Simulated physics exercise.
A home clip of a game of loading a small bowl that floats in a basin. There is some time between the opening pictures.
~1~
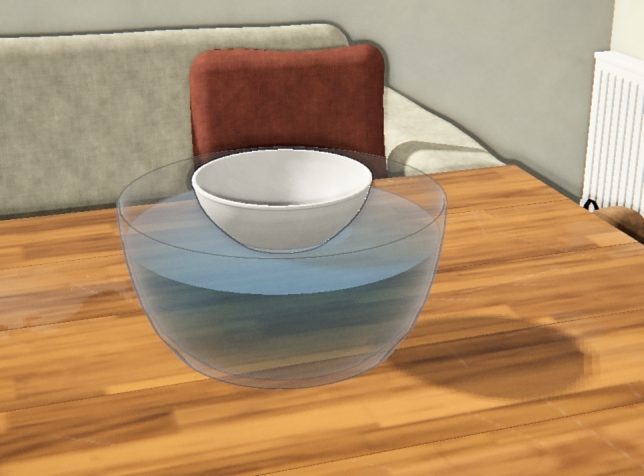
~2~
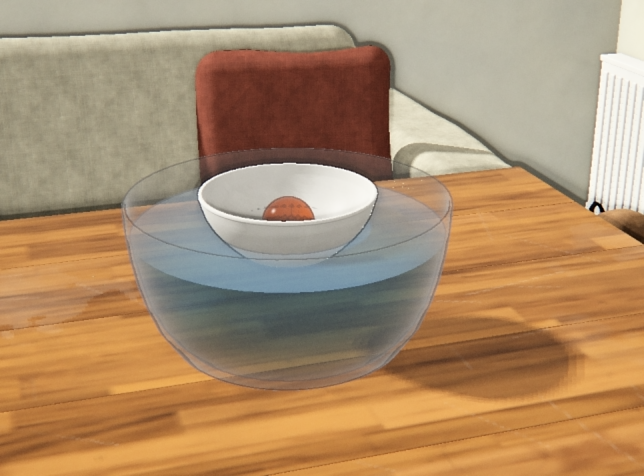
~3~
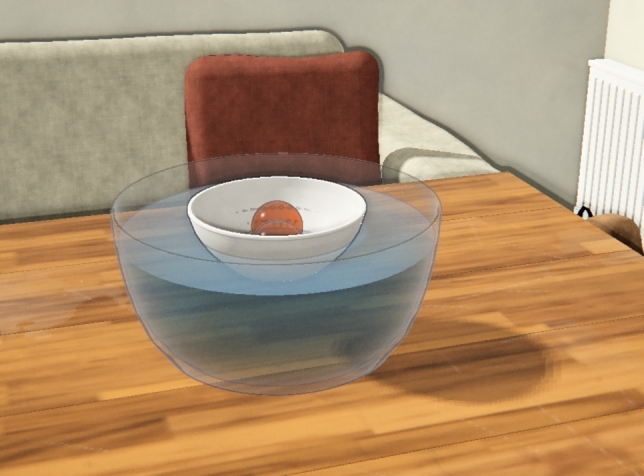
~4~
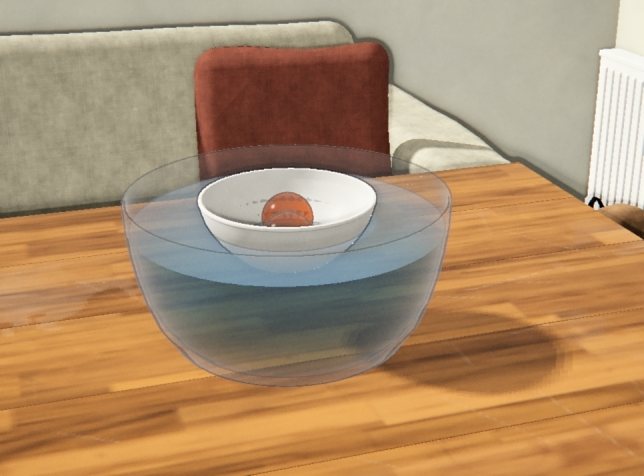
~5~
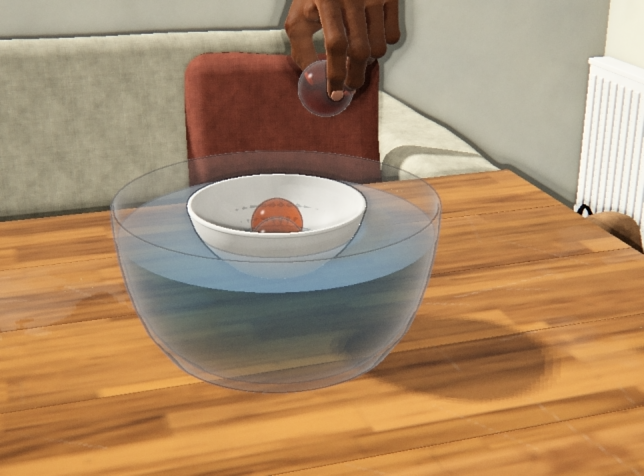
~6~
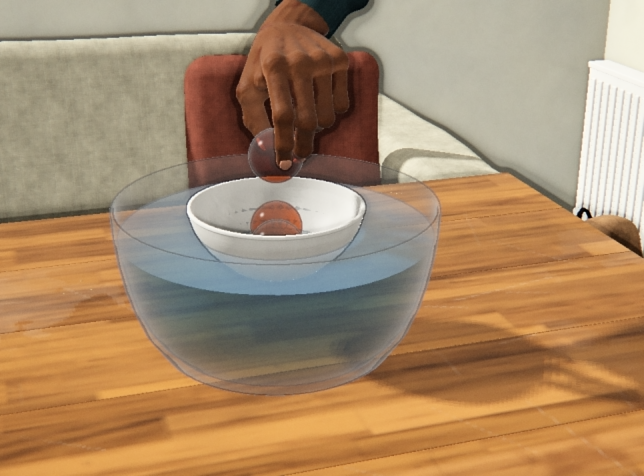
The video shows a white bowl floating in a clear basin of water, first empty, then holding a reddish ball and sitting lower, before a hand brings another glass ball in from above and lowers it over the bowl.
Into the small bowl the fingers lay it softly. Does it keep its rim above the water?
Yes.
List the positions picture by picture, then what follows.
In the first picture, small bowl (282, 178) empty; most of its side above the surface.
In the second picture, small bowl (288, 192) with one aboard; about two thirds of its side above the surface.
In the third picture, small bowl (277, 207) with two aboard; about a third of its side above the surface.
In the fourth picture, small bowl (287, 198) with two aboard; about a third of its side above the surface.
In the fifth picture, small bowl (277, 204) with two aboard; about a third of its side above the surface; the next glass marble in the hand at (326, 89).
In the sixth picture, small bowl (276, 207) with two aboard; about a third of its side above the surface; the next glass marble in the hand at (276, 156).
A moment on, the glass marble is in and the small bowl dips.
Further on, it steadies; about a fifth of its side above the surface.
When it is over, the small bowl floats; about a fifth of its side above the surface.
